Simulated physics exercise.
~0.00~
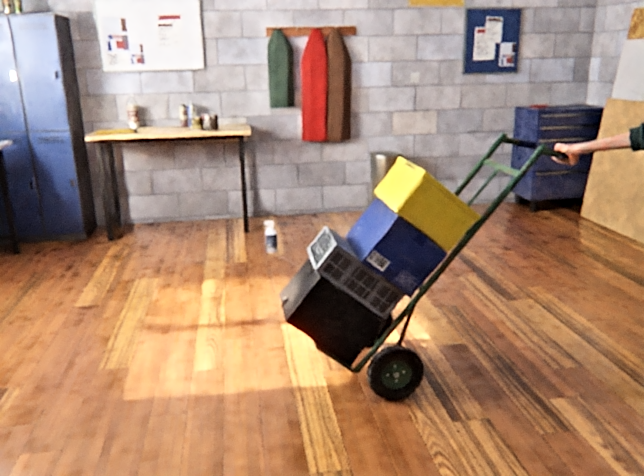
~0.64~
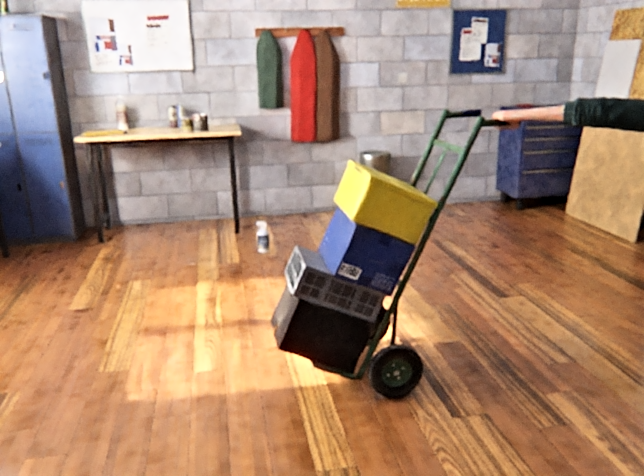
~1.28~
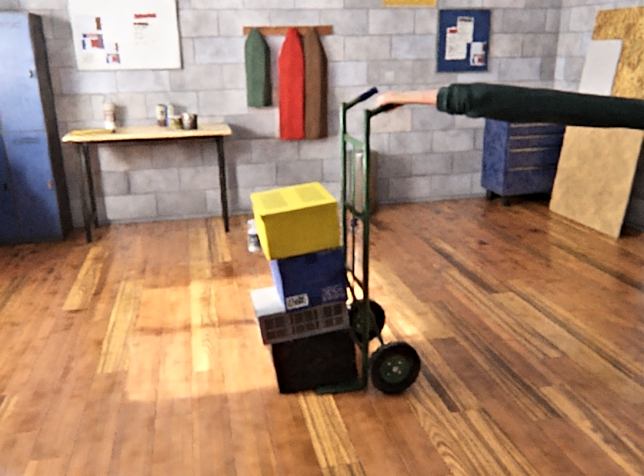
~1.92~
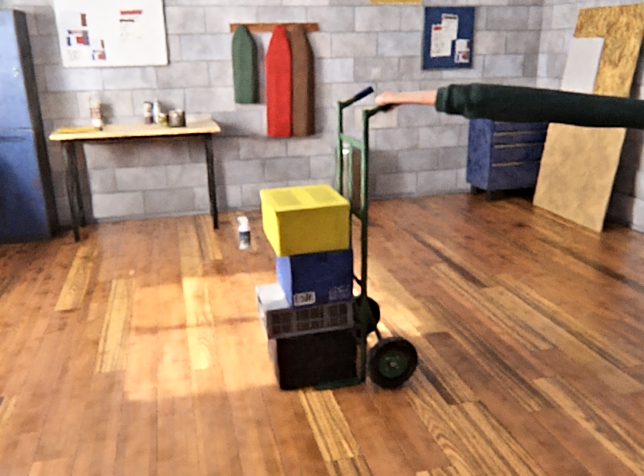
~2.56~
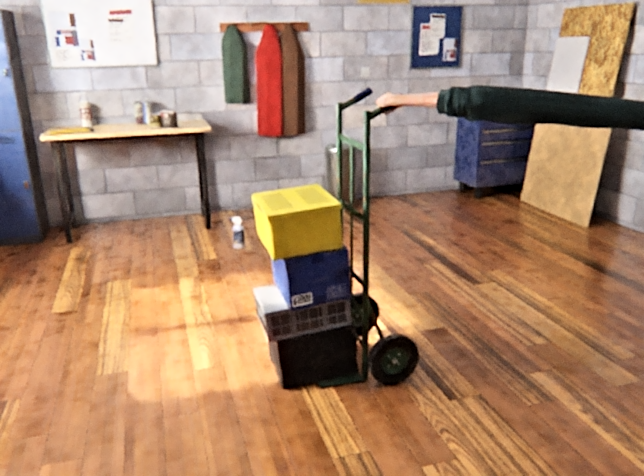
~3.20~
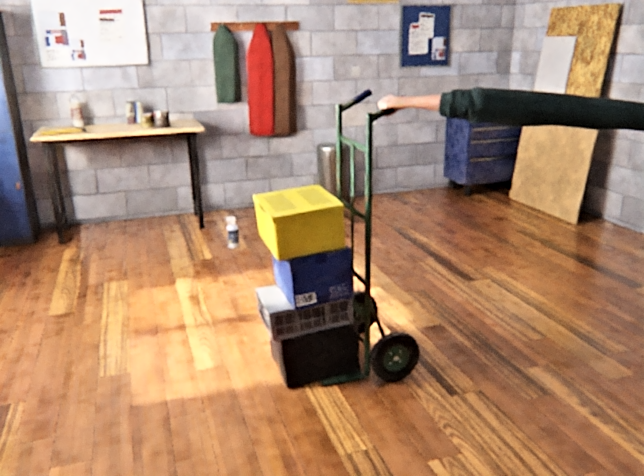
A hand and dark-sleeved arm reach in from the right, gripping the handle of a green sack truck on the wooden floor of a workshop, seen from the side. The tilted truck carries a black box at the bottom, then a grey crate, a blue parcel and a yellow tote on top. Behind stand a table, blue cabinets and a grey block wall with hanging garments. The hand swings the truck upright, and its plate lands flat. The stack tips slightly away from the uprights, rocks back and forth, then settles. At the end, all four items remain stacked while the hand holds the handle.
